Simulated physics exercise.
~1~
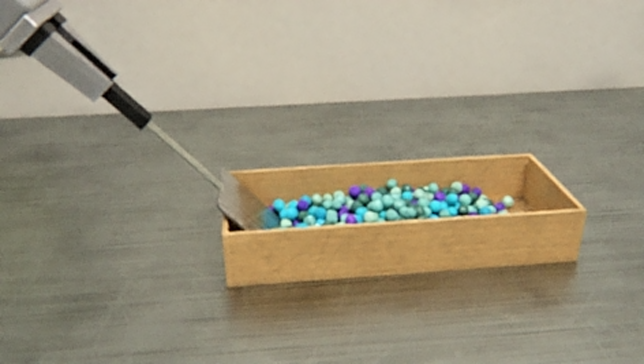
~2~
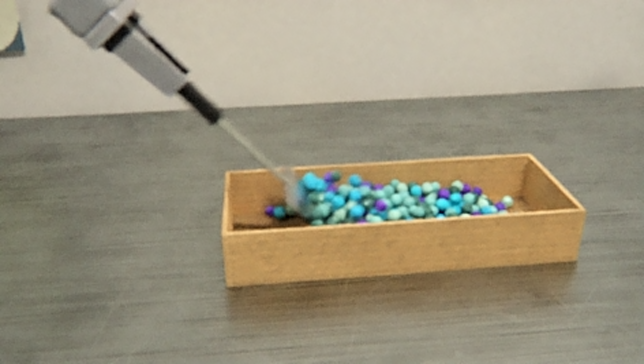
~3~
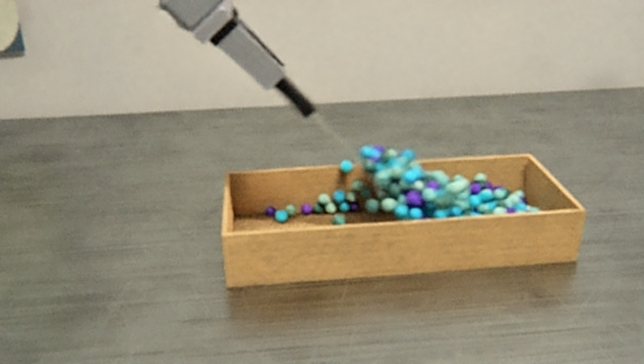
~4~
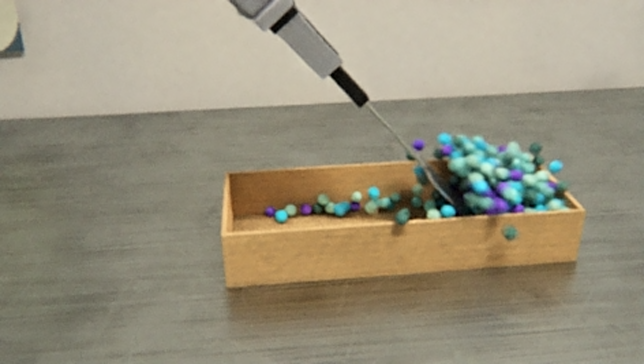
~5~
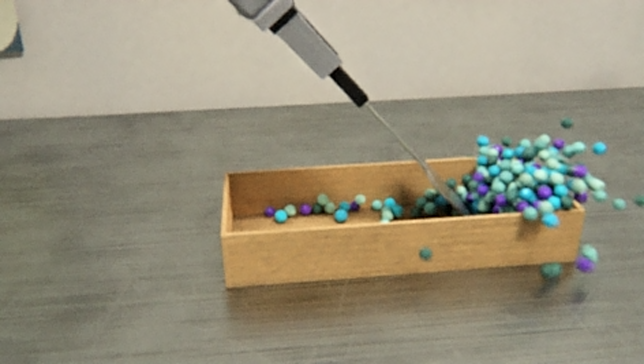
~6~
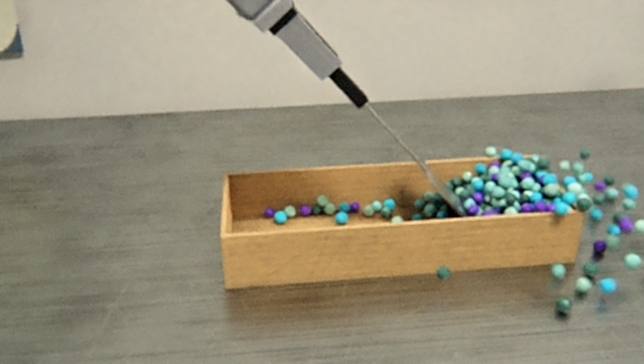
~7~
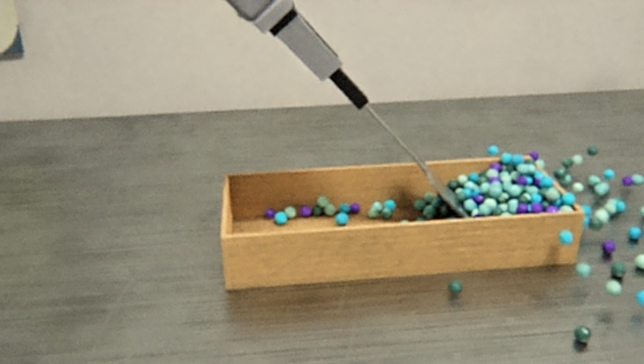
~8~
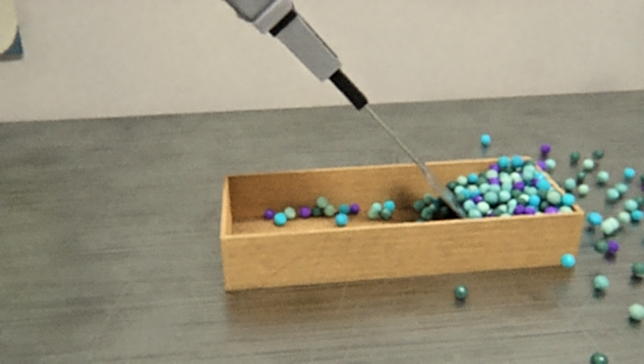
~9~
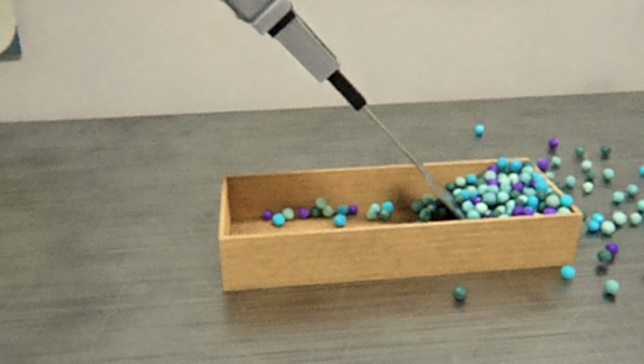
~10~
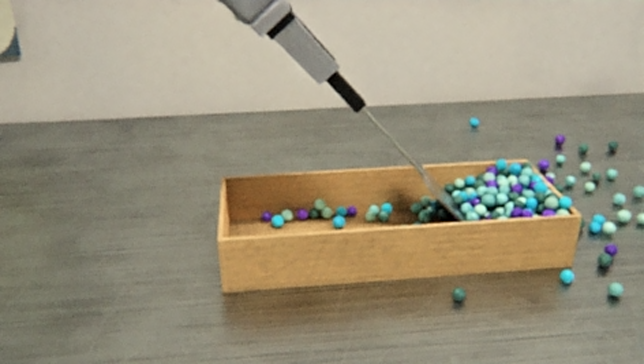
On a dark grey table top before a pale wall, a long wooden tray holds a bed of small round sweets in blue, green and purple. A machine arm dips a thin-handled turner into the tray's left end and sweeps it right, piling the sweets ahead of the blade. The turner halts well right of the middle, and the heap surges up against the far end. Many sweets fly over the rim and scatter across the table. Finally the blade stays in the tray beside the remaining heap, with a few stragglers left behind and strays lying mostly to the right.
